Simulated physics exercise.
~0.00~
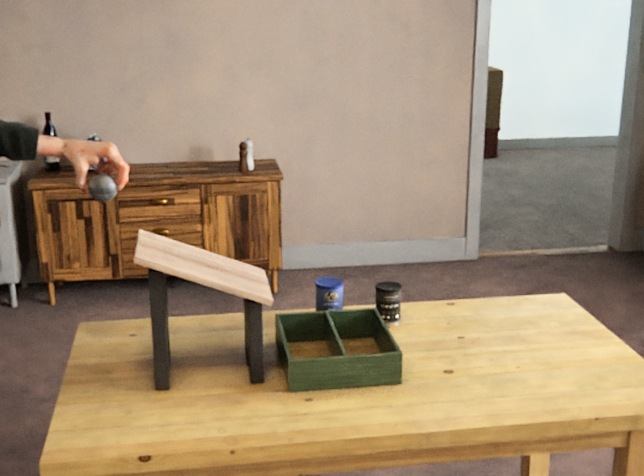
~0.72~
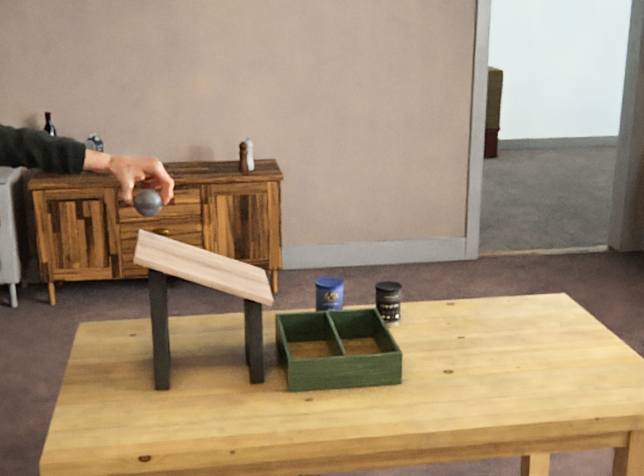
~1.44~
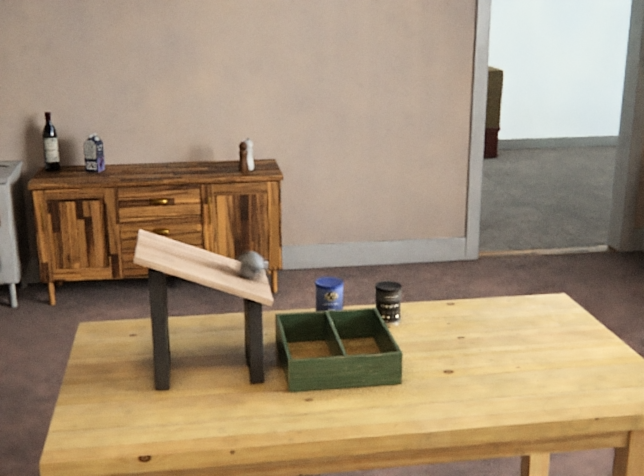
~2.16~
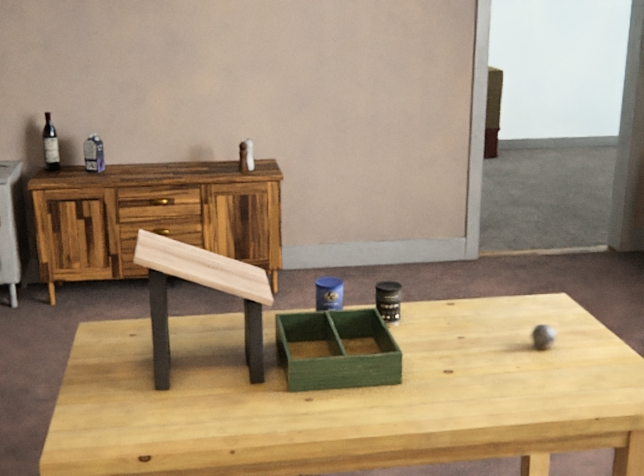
On a wooden table, a hand releases a grey ball that rolls down a ramp and ends beyond the green tray.
